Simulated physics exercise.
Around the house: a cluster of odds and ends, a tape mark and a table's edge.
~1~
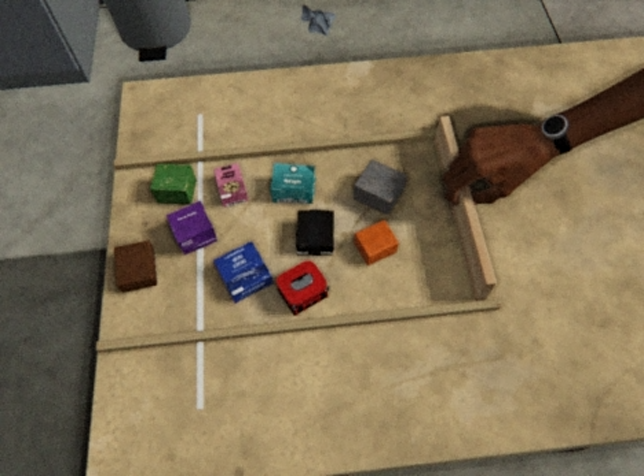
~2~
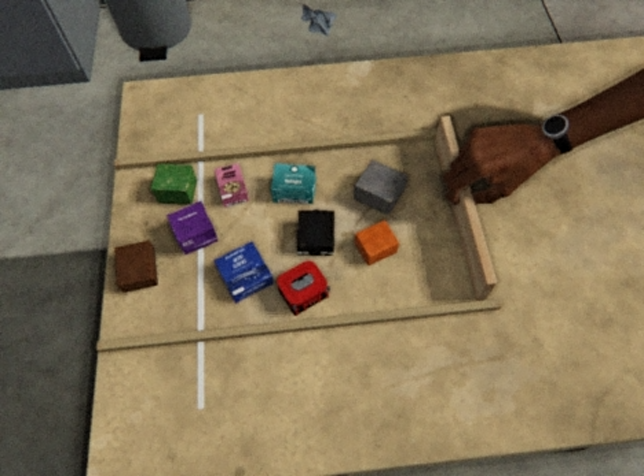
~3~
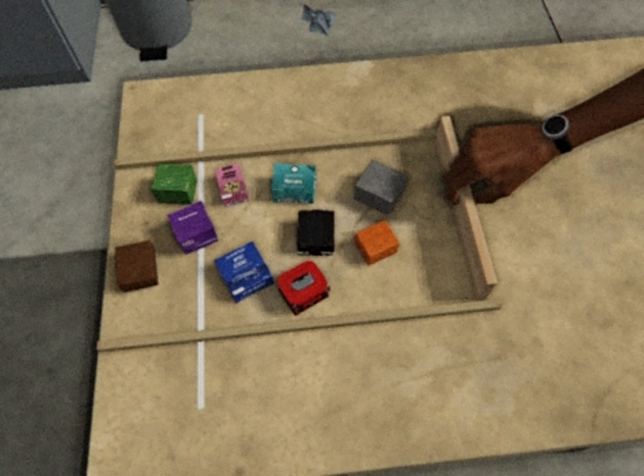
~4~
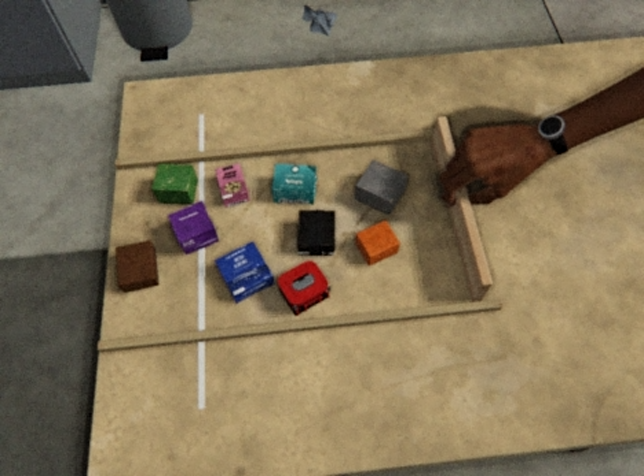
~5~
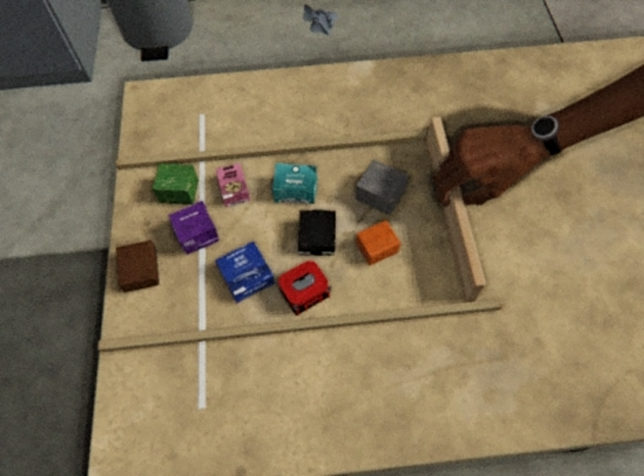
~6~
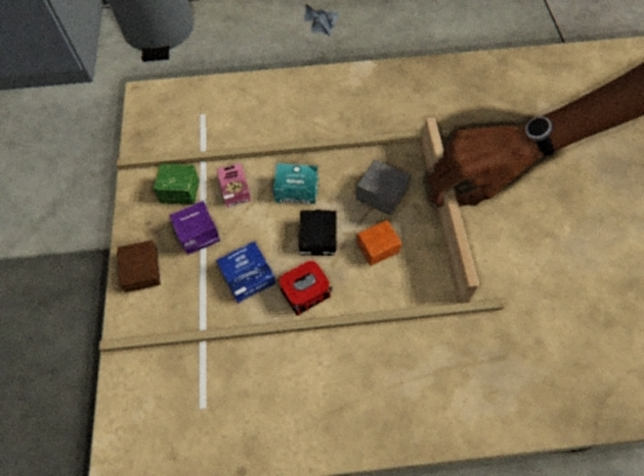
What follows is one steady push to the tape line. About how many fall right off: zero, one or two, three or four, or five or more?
The number that fall off is one or two.
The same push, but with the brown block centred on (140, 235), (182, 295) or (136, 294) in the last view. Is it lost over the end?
In turn it falls; drops off; drops off.
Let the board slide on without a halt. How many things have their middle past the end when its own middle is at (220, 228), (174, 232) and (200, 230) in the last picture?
The counts: 1, 4 and 1.
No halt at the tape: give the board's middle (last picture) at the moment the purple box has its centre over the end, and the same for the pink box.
About (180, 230), and (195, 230) for the other.
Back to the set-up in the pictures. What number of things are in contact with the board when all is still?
3 of them.
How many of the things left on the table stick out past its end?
3 of them.
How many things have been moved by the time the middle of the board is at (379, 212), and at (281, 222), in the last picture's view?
By then 2, and 9.
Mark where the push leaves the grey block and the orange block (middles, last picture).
Near (181, 220) and (184, 259).
Soon after, none off yet; brown block at rest near (139, 266); green block at rest near (177, 184); purple box at rest near (196, 228).
Then, none off yet; brown block at rest near (139, 266); green block moved about its own width near (151, 181); purple box moved a little near (182, 227).
At rest, the number that fall off is one or two; fallen, green block.
